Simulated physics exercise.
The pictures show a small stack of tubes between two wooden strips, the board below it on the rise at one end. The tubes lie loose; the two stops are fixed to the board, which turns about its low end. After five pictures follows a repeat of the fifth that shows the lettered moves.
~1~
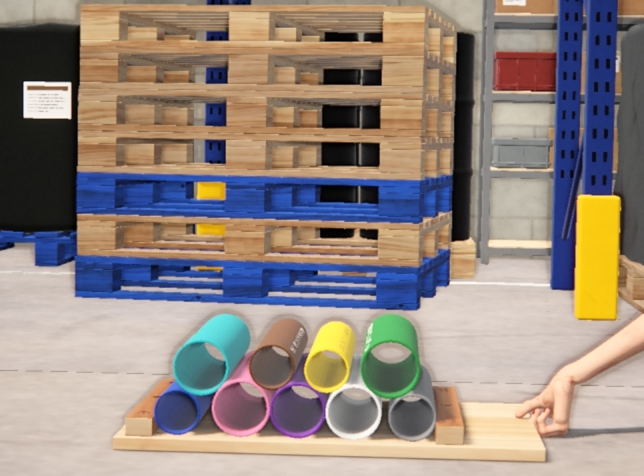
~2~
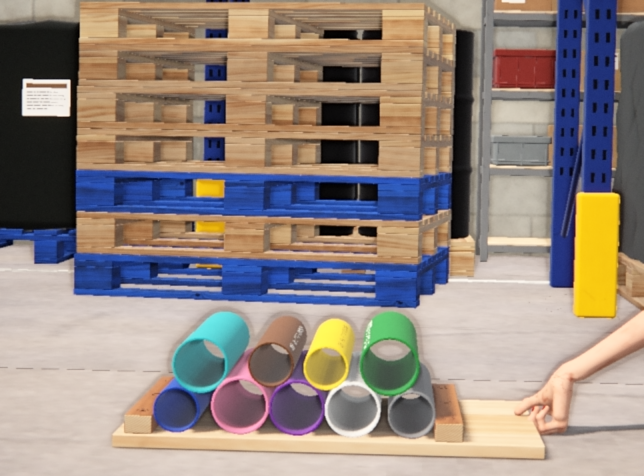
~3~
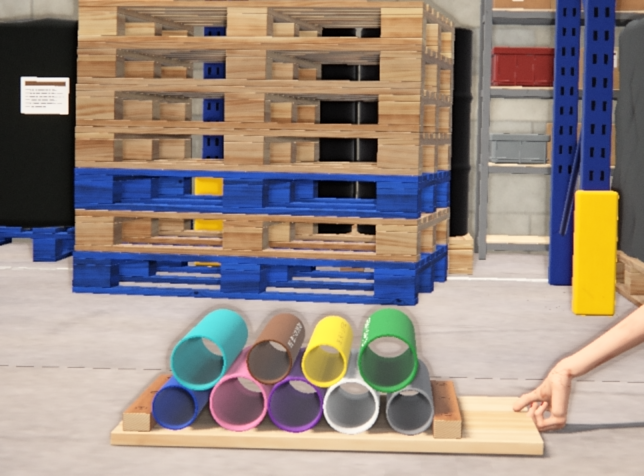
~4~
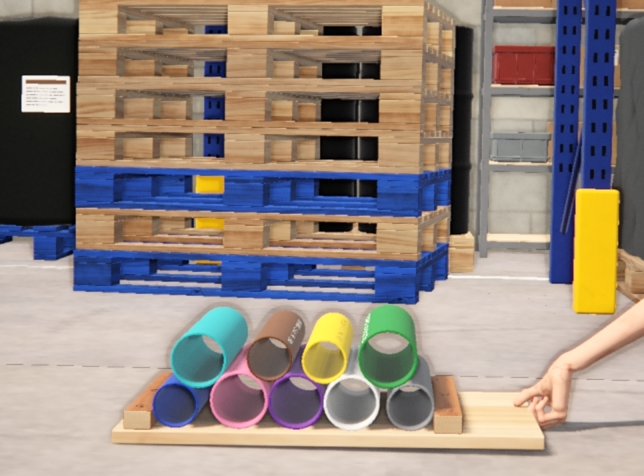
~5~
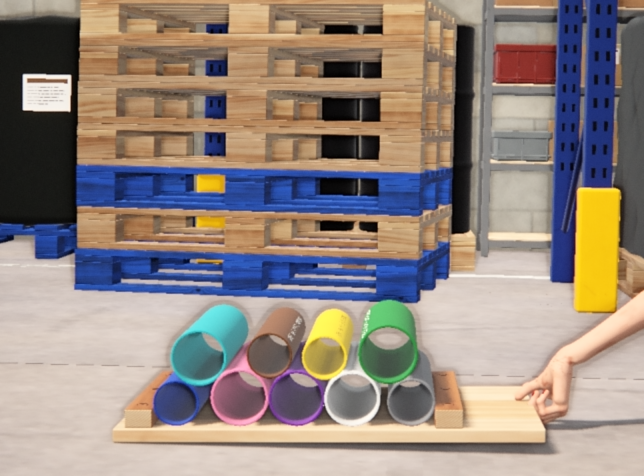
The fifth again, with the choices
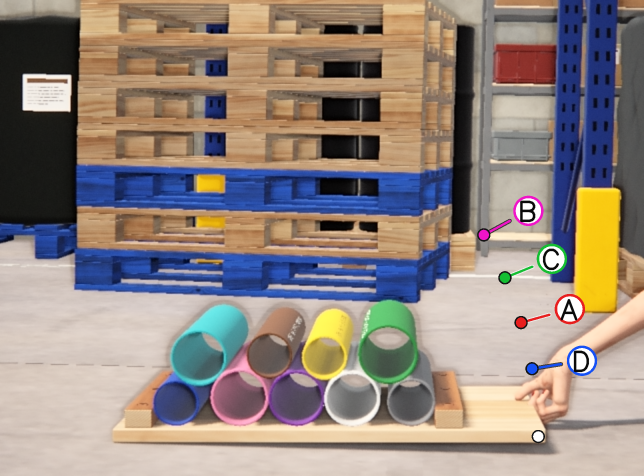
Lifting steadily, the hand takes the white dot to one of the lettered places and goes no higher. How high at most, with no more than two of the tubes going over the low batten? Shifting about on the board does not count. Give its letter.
Raise it to B.
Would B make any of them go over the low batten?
At B: Yes.
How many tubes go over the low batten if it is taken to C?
At C the number is one.
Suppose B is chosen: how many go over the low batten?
With B, one.
On the marked copy, A at (521, 323); B at (484, 235); C at (505, 278); D at (532, 368); the white dot at (538, 436).
With B. Early on, board at 17°.
Further on, board at 30°.
At the end, board at 30°, one over the low batten (turquoise).
As for the rest, A one over the low batten (turquoise); C one over the low batten (turquoise); D one over the low batten (turquoise).
